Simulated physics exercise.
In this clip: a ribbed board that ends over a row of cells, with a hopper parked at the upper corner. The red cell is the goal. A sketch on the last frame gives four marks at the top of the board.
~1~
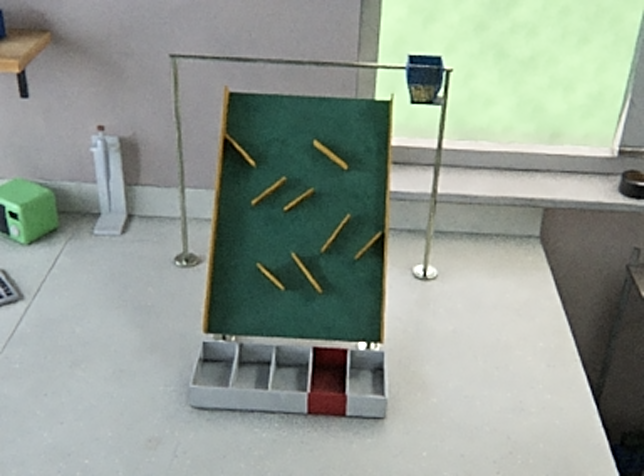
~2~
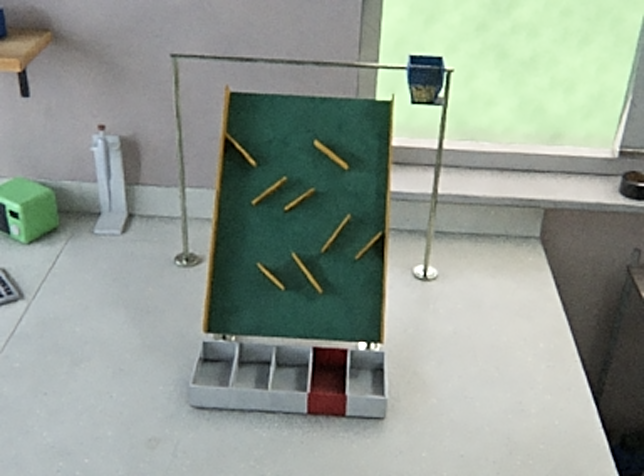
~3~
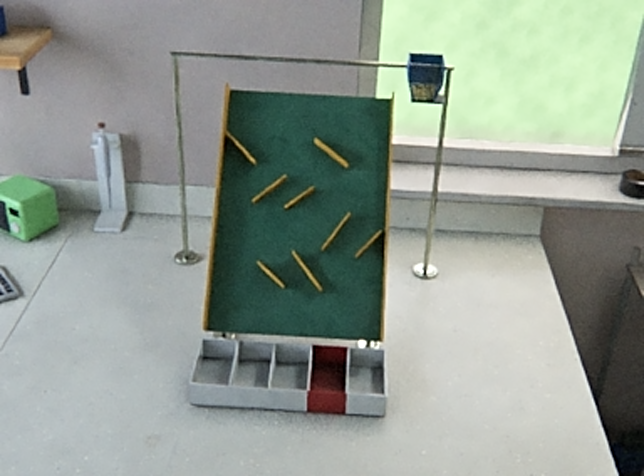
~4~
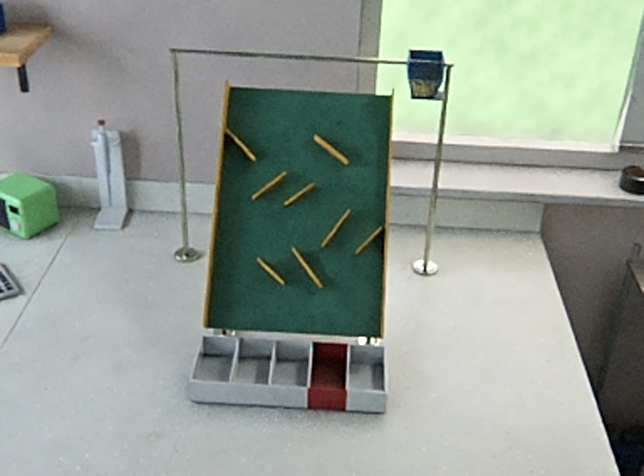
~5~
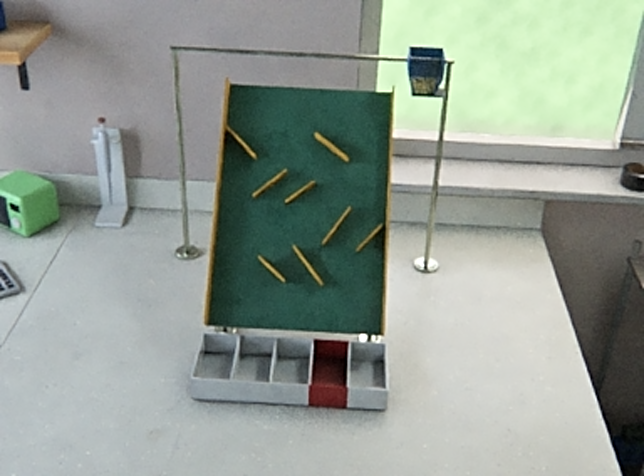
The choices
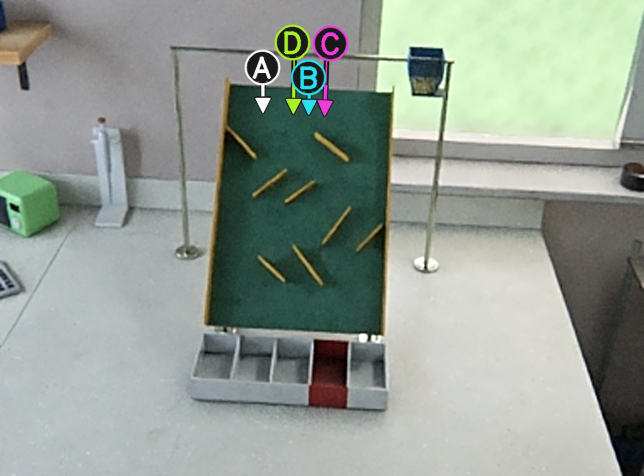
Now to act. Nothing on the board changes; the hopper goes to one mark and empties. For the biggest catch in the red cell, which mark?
C is best.
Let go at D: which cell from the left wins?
The first.
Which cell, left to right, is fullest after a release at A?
It is the first one.
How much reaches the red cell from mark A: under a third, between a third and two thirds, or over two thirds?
It is under a third.
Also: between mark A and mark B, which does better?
That would be B.
On the marked copy, mark A meets the board at (262, 107); mark B meets the board at (308, 109); mark C meets the board at (324, 110); mark D meets the board at (293, 108).
With A, not one piece in the red cell, almost all in other cells.
With B, about a tenth in the red cell, roughly two thirds in other cells, about a tenth held on the board, about a tenth outside the box.
With C, roughly a third in the red cell, roughly two thirds in other cells, just a few held on the board.
With D, about a tenth in the red cell, the larger part in other cells.
